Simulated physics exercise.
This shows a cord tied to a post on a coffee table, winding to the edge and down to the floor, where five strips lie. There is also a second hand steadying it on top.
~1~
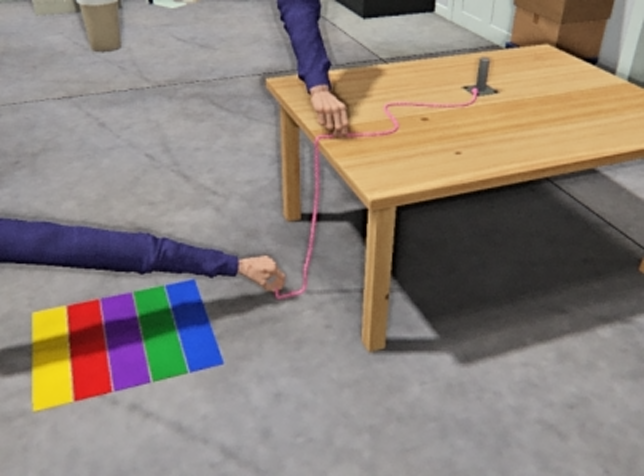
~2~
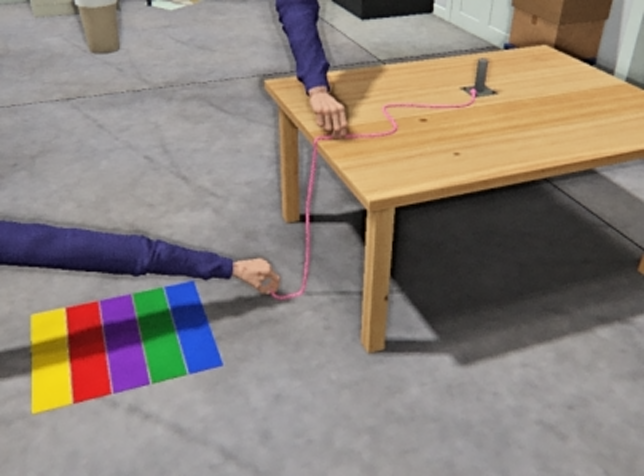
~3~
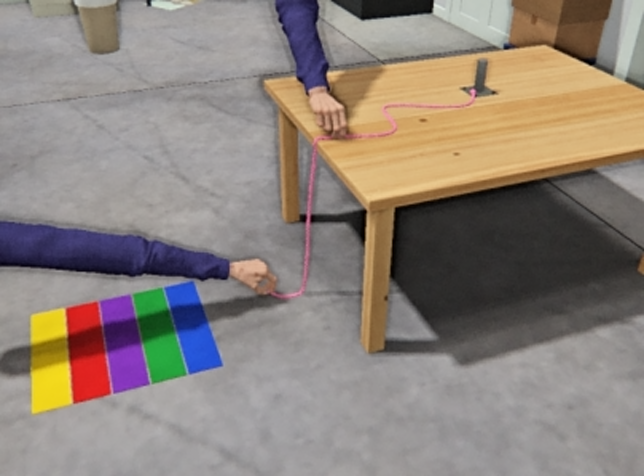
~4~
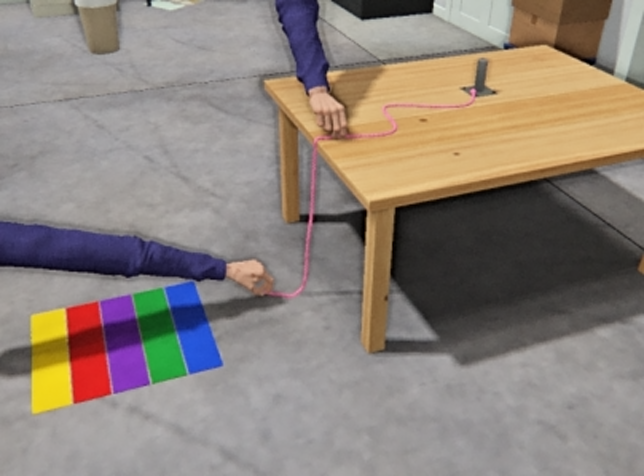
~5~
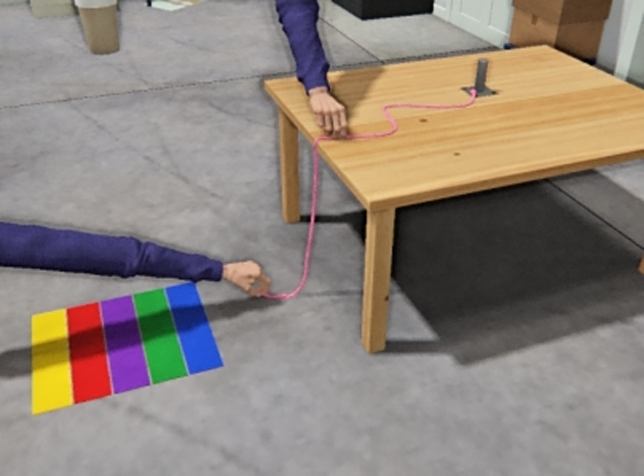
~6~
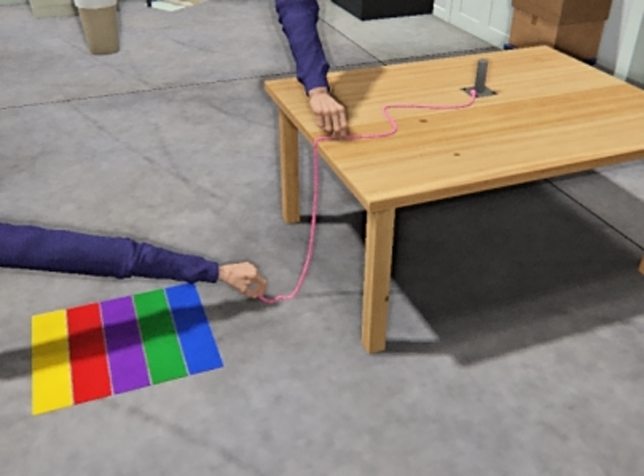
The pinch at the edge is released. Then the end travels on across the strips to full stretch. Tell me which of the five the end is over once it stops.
It is over the red strip.
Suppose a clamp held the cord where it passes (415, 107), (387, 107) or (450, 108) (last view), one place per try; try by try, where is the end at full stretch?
Taking the tries in turn: (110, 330), (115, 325) and (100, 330).
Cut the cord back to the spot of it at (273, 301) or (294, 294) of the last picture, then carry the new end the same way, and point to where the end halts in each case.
Case by case it comes to about (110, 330) and then about (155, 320).
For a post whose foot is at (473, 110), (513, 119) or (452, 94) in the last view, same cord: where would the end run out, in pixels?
Going through them in sequence: (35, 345), (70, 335) and finally (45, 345).
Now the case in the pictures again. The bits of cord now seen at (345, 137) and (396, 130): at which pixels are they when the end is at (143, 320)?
You'll find them at about (304, 172) and about (332, 131).
Soon after, end near (143, 320); over green.
Then, end near (107, 329); over purple.
At full stretch, end near (85, 334); over red. It halts on the red strip.
